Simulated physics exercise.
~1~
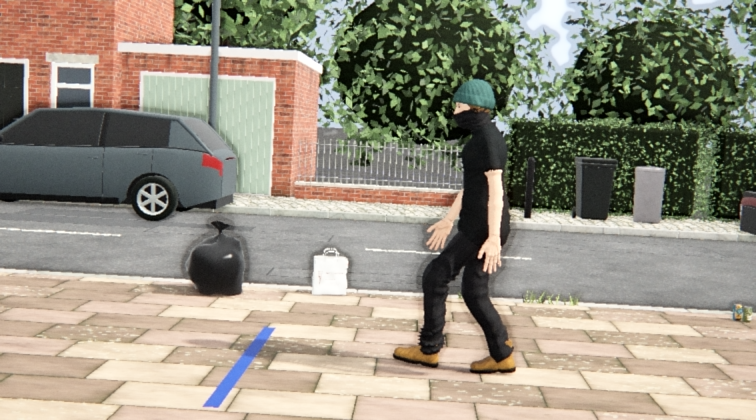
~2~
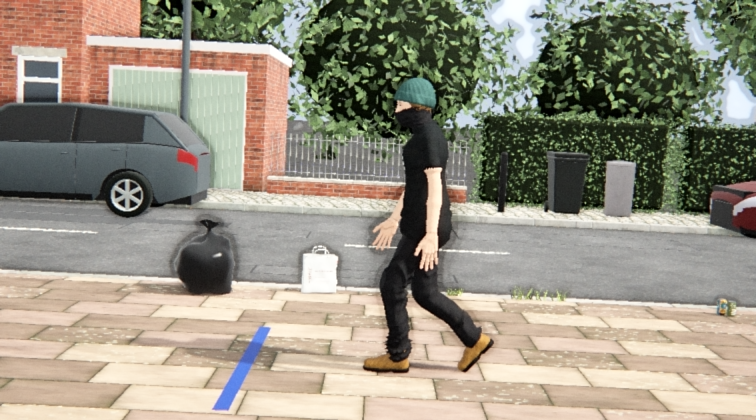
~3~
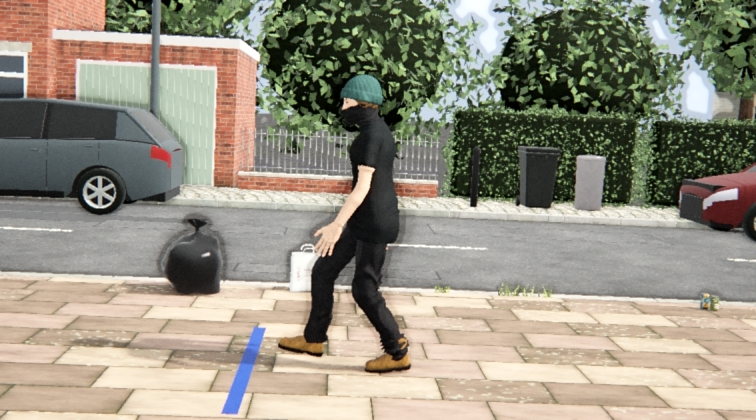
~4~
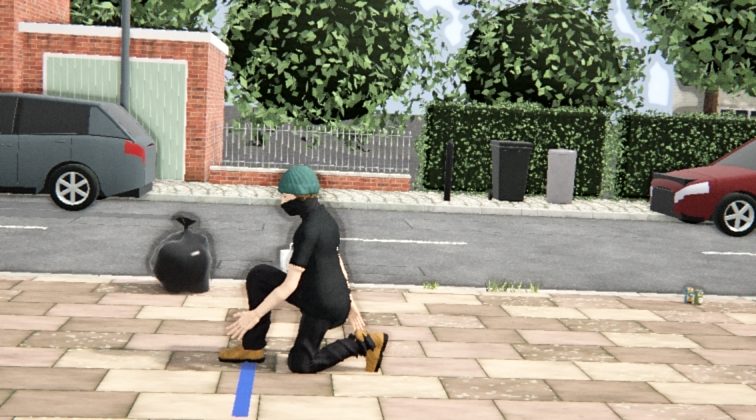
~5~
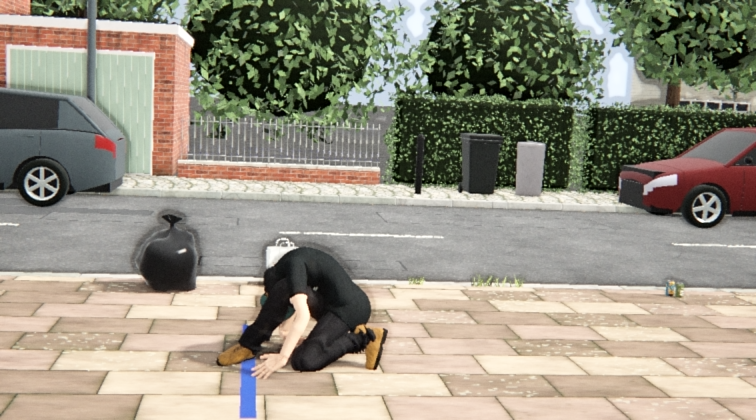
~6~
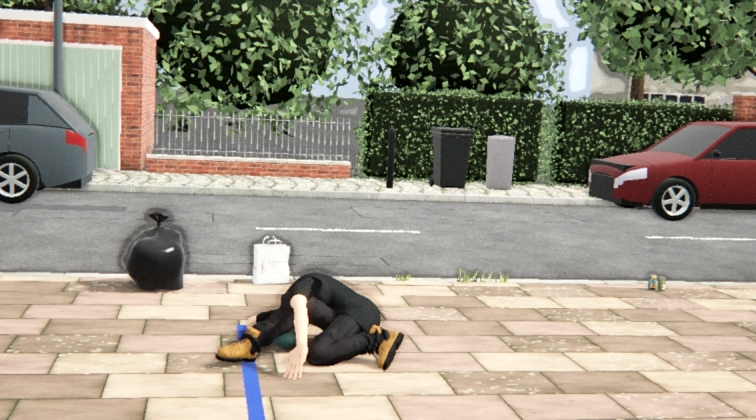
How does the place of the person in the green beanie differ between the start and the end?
At the start the person is upright and well to the right of the blue strip. By the end they are farther left and low in the view, folded up on the paving close to the strip, with head, chest and hips still short of it.
